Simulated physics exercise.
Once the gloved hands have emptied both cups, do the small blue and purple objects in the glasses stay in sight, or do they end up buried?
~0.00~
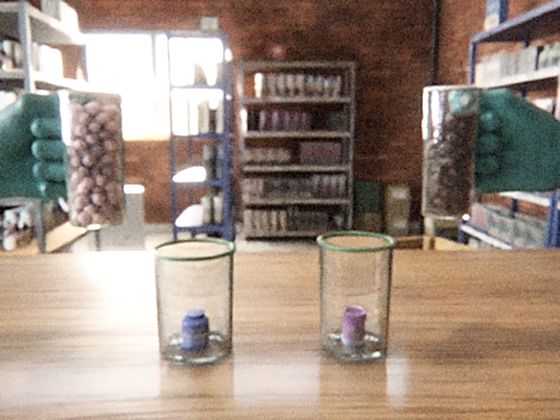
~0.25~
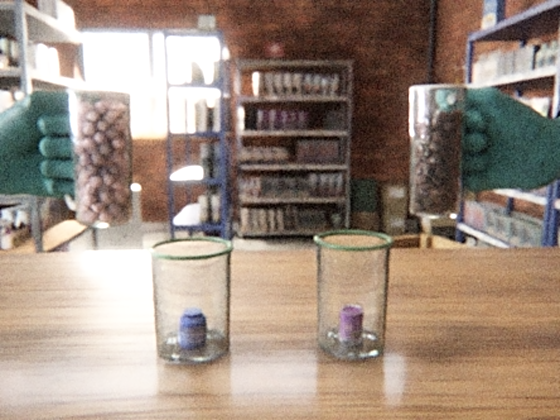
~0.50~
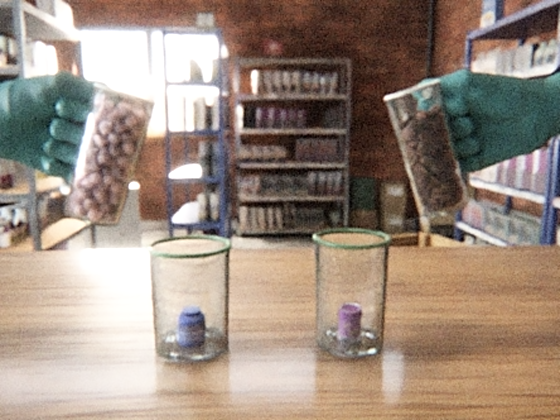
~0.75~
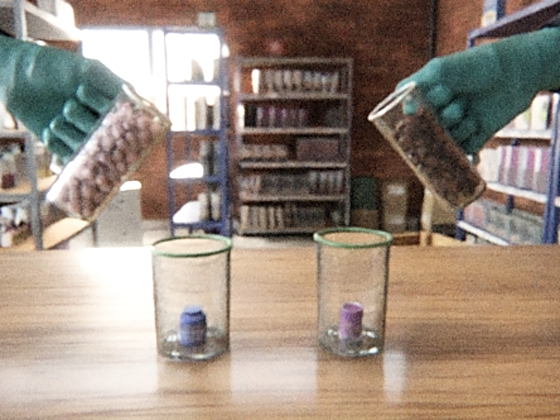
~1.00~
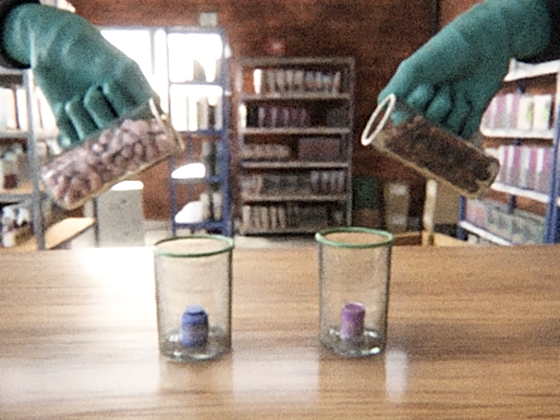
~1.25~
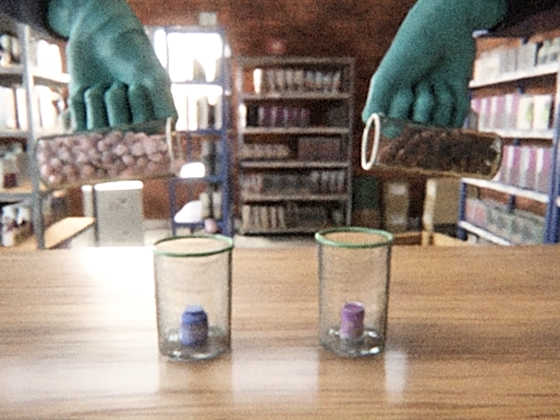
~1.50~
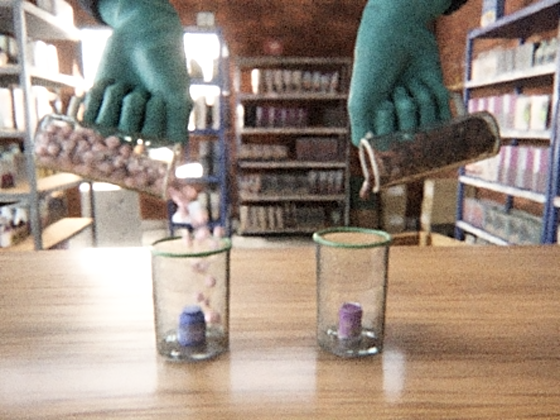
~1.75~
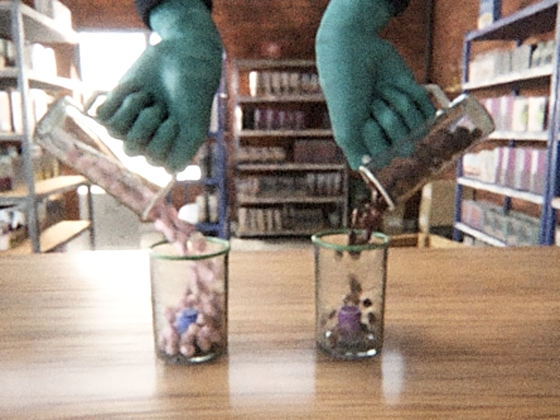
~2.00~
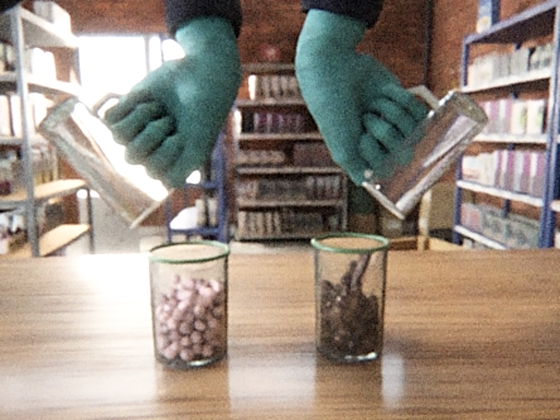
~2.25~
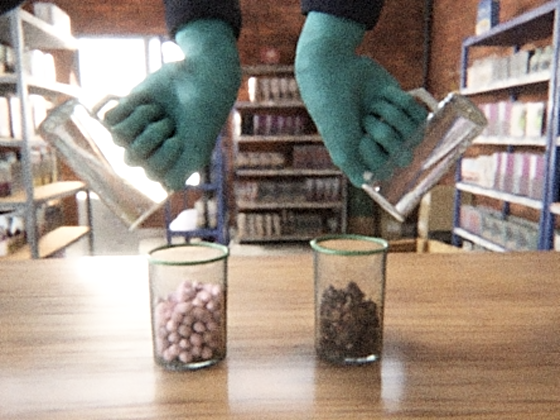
Both end up buried. The blue object on the left is hidden under the pinkish pieces, and the purple one on the right is hidden under the dark pieces.
